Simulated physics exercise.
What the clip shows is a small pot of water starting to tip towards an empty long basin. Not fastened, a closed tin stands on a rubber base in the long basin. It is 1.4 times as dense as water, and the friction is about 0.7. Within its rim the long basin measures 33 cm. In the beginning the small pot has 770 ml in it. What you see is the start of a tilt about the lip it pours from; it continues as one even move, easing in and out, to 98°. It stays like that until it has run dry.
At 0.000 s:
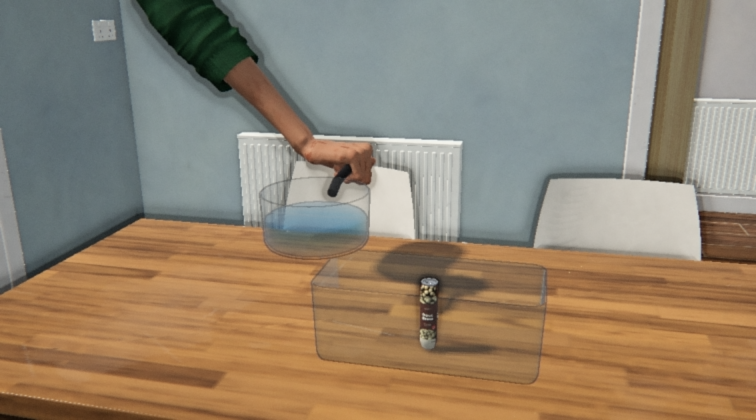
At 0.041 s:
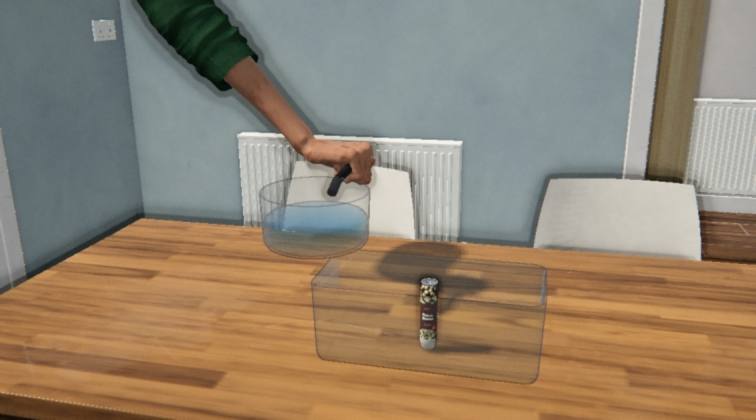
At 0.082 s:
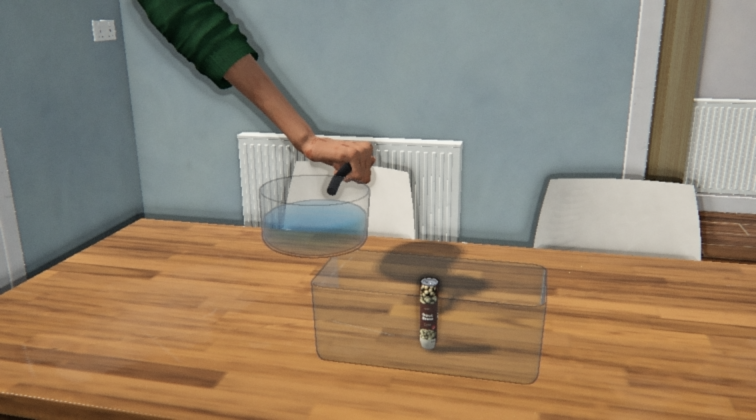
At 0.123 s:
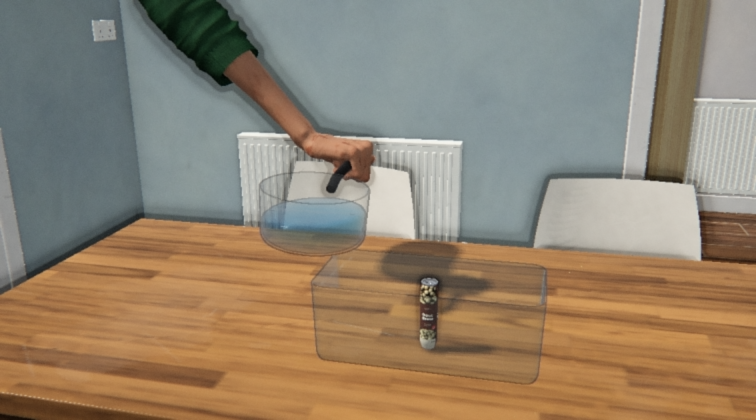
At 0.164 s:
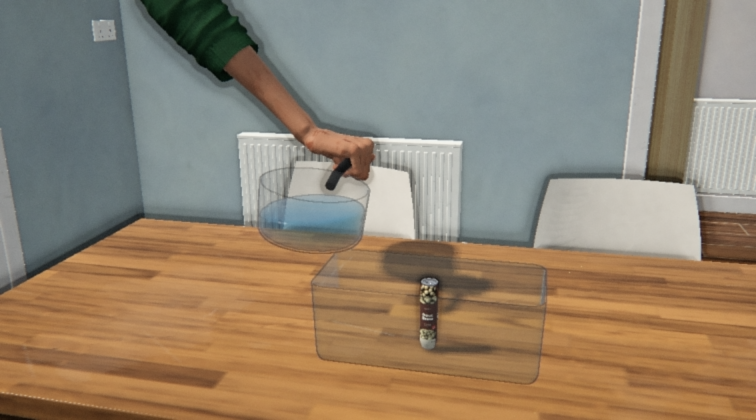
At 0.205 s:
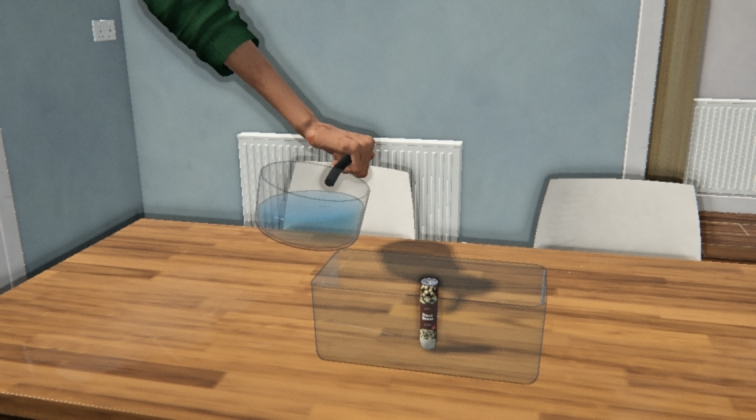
The footage shows a hand holding a small clear pot of blue water above a wooden table, beside a clear long basin with a closed tin standing inside; the hand slowly tilts the pot slightly to the right.
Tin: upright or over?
It never tumbles.
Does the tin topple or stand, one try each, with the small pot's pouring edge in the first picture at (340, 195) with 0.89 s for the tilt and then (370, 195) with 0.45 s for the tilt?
The tin overturns the first time and stays vertical the second time.
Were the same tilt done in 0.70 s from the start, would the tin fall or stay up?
Result: Tin still standing.
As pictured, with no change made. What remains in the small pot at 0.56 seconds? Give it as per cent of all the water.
I'd put it near 78 percent.
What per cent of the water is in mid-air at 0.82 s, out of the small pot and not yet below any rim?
Close to 26 per cent.
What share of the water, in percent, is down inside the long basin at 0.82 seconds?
That comes to about 56 percent.
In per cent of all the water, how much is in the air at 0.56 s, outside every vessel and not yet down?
Around 22 percent.
Then, 0.56 s in, the tilt is 68° and 78 per cent is still to pour; the tin stands where it began.
Then, 0.82 s in, the tilt is 97° and 19 per cent is still to pour; the tin stands where it began.
Then, 1.09 s in, the tilt is 98° and 3 per cent is still to pour; the tin stands where it began.
Then, 1.39 s in, the tilt is 98° and 0 per cent is still to pour; the tin stands where it began.
Finally, the tin stands where it began.
